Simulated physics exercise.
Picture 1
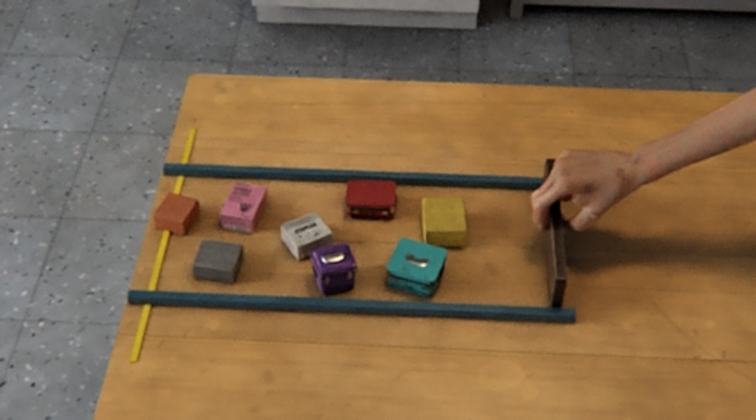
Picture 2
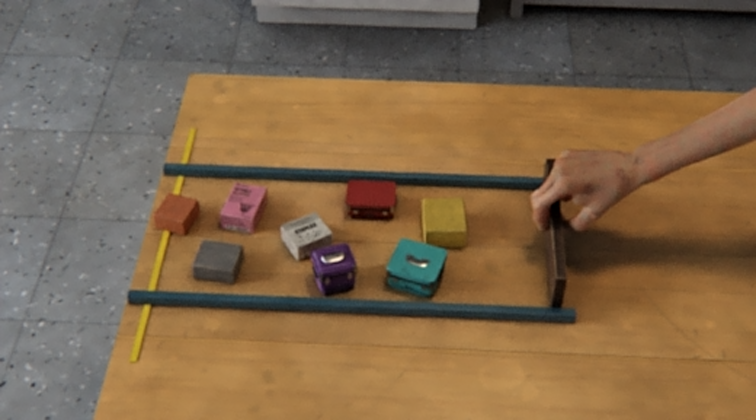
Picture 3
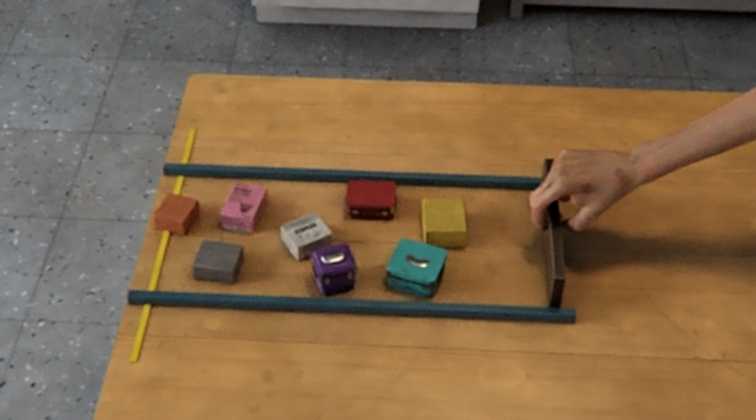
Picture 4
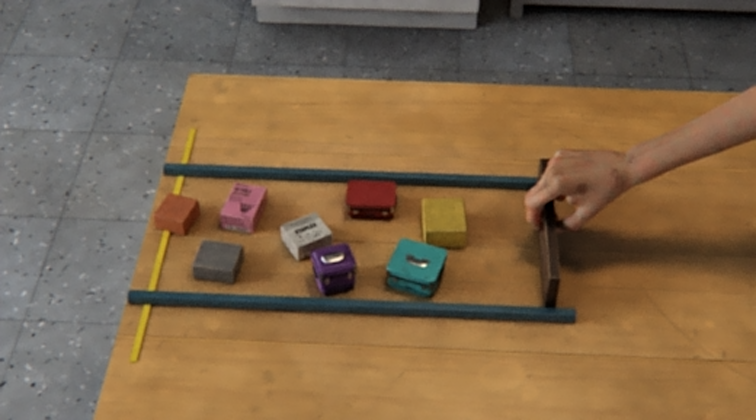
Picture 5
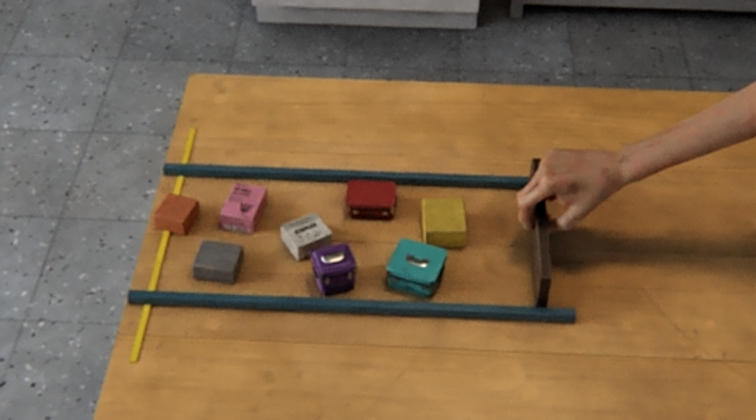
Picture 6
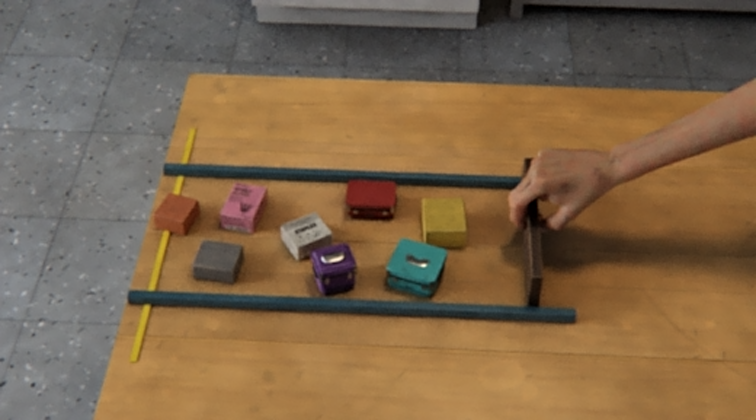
The clip shows small blocks, boxes and cases in various colours lying between two dark rails on a wooden table, near yellow tape, while a hand at the right holds a dark board still, then slides it slightly left.
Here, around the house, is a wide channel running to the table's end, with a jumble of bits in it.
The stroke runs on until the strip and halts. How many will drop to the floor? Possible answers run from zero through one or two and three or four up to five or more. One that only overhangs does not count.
The count that falls off is at least five.
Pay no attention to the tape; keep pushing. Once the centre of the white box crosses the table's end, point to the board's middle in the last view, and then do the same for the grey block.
White box: (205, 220); grey block: (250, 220).
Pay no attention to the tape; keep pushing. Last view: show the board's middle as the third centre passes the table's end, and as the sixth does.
First about (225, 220), next about (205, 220).
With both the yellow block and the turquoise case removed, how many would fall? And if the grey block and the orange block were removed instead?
First try: 4 fallen; other try: 4.
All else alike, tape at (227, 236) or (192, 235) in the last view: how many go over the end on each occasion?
In order, 2 and 6.
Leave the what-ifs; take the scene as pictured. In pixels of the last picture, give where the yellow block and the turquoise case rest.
The yellow block comes to rest at (149, 210), and the turquoise case comes to rest at (131, 264).
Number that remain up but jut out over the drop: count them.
The total here is 2.
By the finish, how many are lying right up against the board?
2 touch it.
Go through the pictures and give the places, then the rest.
Orange block (177, 214); grey block (218, 261); pink box (244, 207); board (553, 232); tape (166, 233), in the first frame.
Grey block (218, 262); turquoise case (417, 269), in the second frame.
Pink box (245, 208); red case (371, 201), in the third frame.
Orange block (177, 214); white box (307, 237), in the fourth frame.
Grey block (218, 262); purple case (334, 269), in the fifth frame.
Orange block (177, 214); grey block (218, 262); pink box (245, 208); board (531, 231); tape (166, 233), in the sixth frame.
A little later, none off yet; orange block at rest near (177, 214); grey block at rest near (218, 262); pink box at rest near (245, 208).
When it is over, the number that fall off is five or more; down, red case, purple case, white box, pink box, grey block and orange block.
